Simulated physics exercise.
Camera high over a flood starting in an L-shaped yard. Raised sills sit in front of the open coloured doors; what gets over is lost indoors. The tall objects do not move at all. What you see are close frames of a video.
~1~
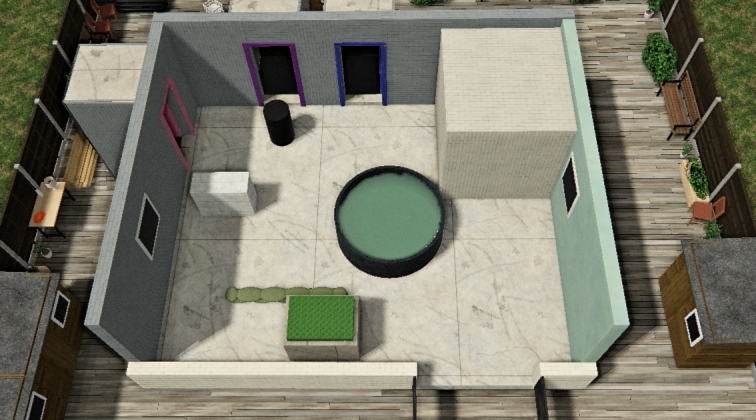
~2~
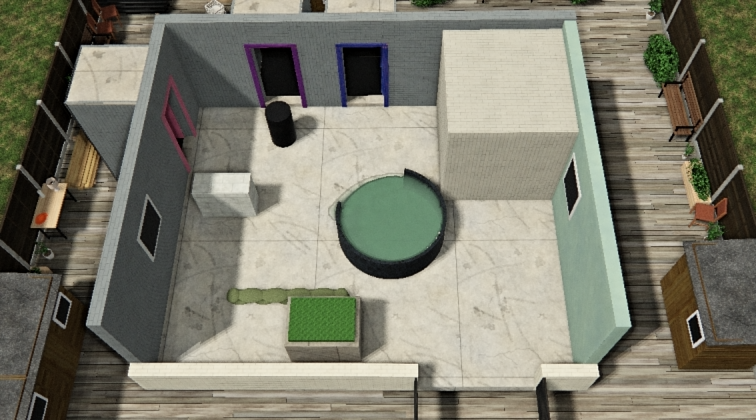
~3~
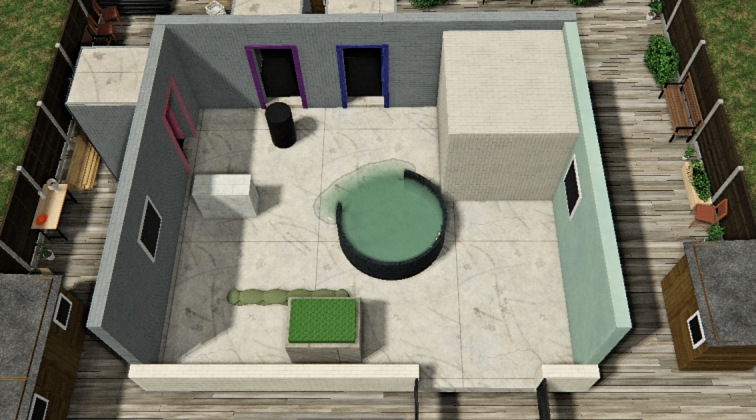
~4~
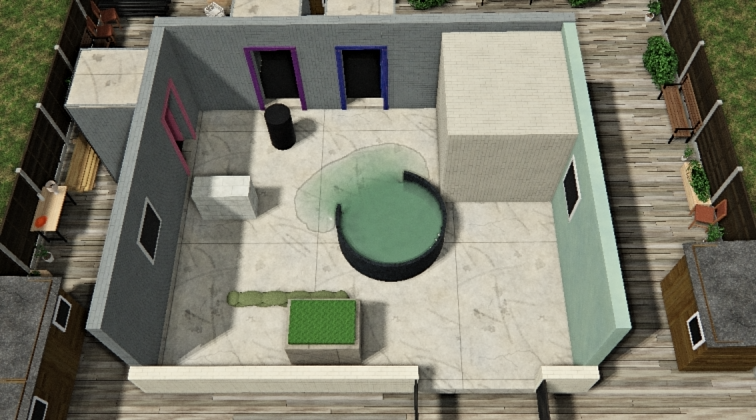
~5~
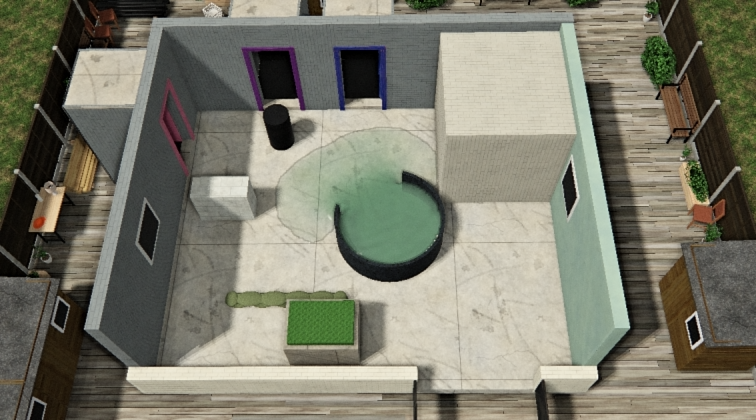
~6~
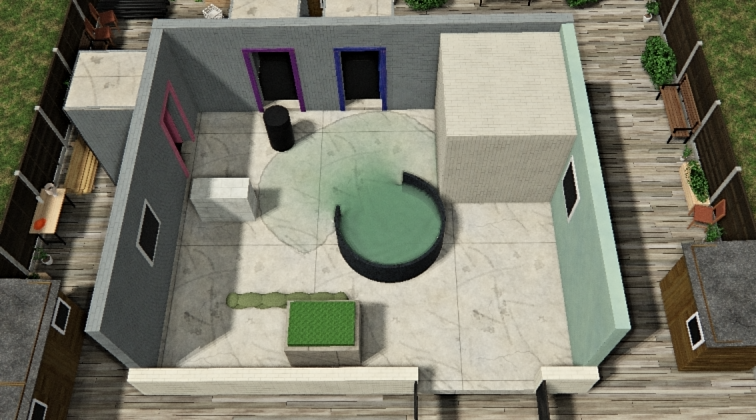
The clip shows a walled yard from above, with coloured doorways and a round tank of greenish water that opens on its far side, letting water pour out and spread across the pale floor toward the upper left.
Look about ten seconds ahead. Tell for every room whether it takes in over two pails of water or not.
Result: The blue door will be overrun; the purple door will be overrun; the pink door will be overrun.
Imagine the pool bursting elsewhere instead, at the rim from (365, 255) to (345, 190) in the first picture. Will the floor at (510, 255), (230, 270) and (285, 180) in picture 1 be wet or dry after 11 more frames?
In turn: Untouched, swamped, swamped.
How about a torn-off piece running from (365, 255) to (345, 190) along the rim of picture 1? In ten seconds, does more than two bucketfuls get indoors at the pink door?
Result for the pink door: It ends up above.
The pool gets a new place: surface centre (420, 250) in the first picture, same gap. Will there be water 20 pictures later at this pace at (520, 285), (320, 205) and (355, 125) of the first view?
The three spots read left dry, swamped, swamped.
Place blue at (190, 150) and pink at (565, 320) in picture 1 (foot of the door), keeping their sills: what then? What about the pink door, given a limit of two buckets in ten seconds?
Note: Pink door lets in too little.
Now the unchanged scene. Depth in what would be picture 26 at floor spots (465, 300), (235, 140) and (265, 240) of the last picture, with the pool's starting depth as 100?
Respectively near 0, 12 and 2 per cent.
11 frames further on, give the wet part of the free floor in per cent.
I make it 35 per cent.
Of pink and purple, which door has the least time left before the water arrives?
The purple door.
A moment on, water covers 30 % of the floor; the blue door over two buckets in, the purple door under two buckets in, the pink door not reached.
Next, water covers 35 % of the floor; the blue door far over two buckets in, the purple door over two buckets in, the pink door under two buckets in.
Then, water covers 40 % of the floor; the blue door far over two buckets in, the purple door over two buckets in, the pink door far over two buckets in.
Later, water covers 50 % of the floor; the blue door far over two buckets in, the purple door over two buckets in, the pink door far over two buckets in.
In the end, water covers 70 % of the floor; the blue door far over two buckets in, the purple door over two buckets in, the pink door far over two buckets in.
